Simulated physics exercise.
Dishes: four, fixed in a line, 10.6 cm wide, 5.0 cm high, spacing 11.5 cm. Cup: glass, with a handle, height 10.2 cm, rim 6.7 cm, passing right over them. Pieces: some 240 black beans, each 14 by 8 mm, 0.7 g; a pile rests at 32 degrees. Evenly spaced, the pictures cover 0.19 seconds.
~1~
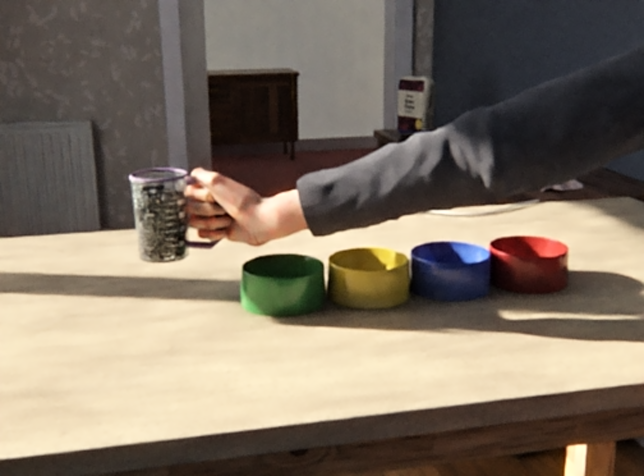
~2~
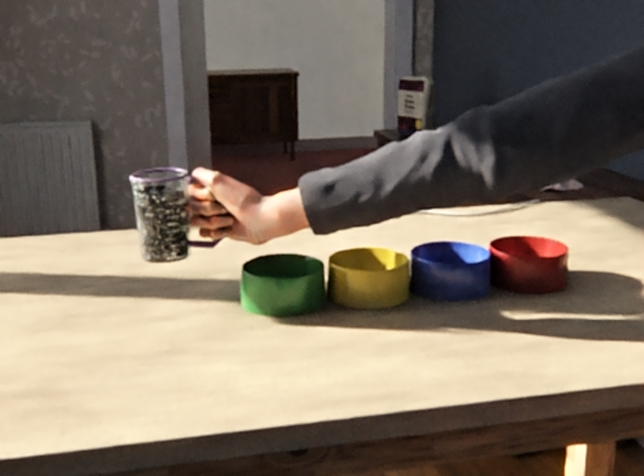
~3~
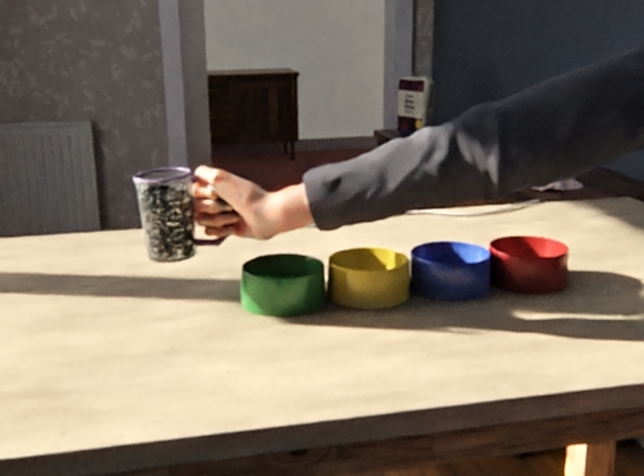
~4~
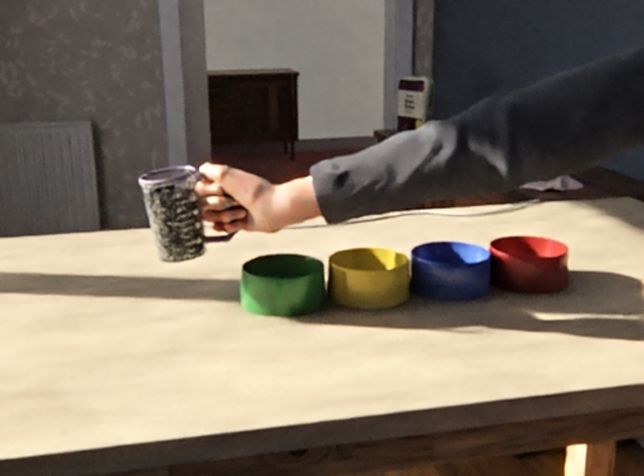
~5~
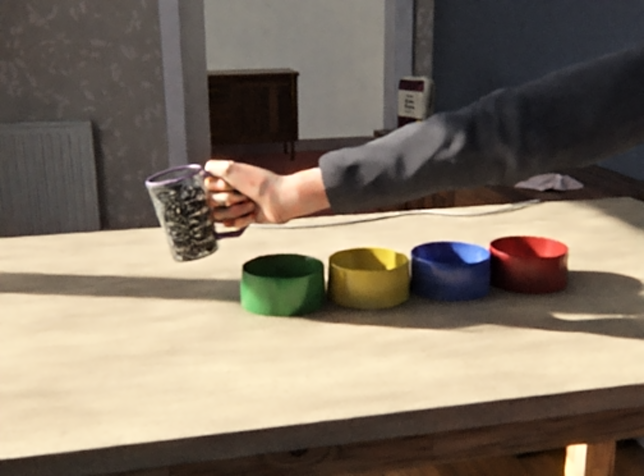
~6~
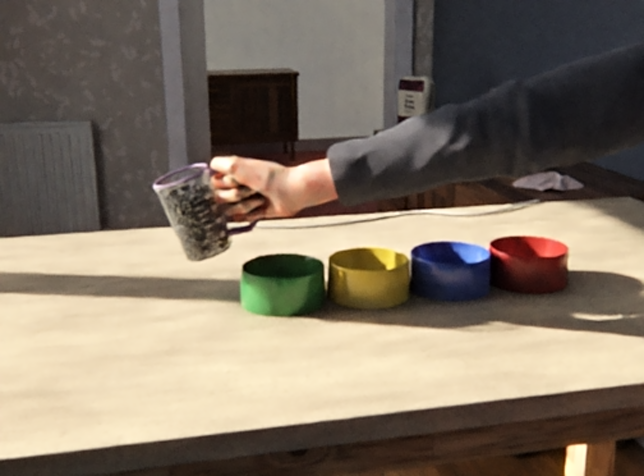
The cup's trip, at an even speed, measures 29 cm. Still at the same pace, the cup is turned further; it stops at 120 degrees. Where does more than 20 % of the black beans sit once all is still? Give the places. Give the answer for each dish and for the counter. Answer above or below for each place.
Red dish: Below, blue dish: Below, green dish: Below, yellow dish: Above, counter: Below.
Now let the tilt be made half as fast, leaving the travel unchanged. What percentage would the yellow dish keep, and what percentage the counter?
Then yellow ends at 100 and the counter at 0.
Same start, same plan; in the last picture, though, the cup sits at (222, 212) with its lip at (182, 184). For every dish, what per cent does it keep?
Final shares - red 0 %, blue 0 %, green 0 %, yellow 100 %.
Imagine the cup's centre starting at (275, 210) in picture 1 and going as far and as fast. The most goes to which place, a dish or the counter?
Top spot: Blue.
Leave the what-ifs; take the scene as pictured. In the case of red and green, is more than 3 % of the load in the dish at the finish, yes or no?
Red: False; green: True.
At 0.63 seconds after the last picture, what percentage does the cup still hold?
Somewhere close to 95 percent.
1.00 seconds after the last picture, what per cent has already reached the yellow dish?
About 50 per cent by then.
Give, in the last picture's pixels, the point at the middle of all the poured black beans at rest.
My guess is close to (356, 281).
Then, 0.38 s after the last picture, tilt 70 degrees; cup holds 100 %.
Then, 0.63 s after the last picture, tilt 105 degrees; cup holds 95 %, green 5 %.
Then, 1.00 s after the last picture, tilt 120 degrees; cup holds 40 %, green 5 %, yellow 50 %.
In the end, red 0 %, blue 0 %, green 5 %, yellow 90 %, counter 5 %.
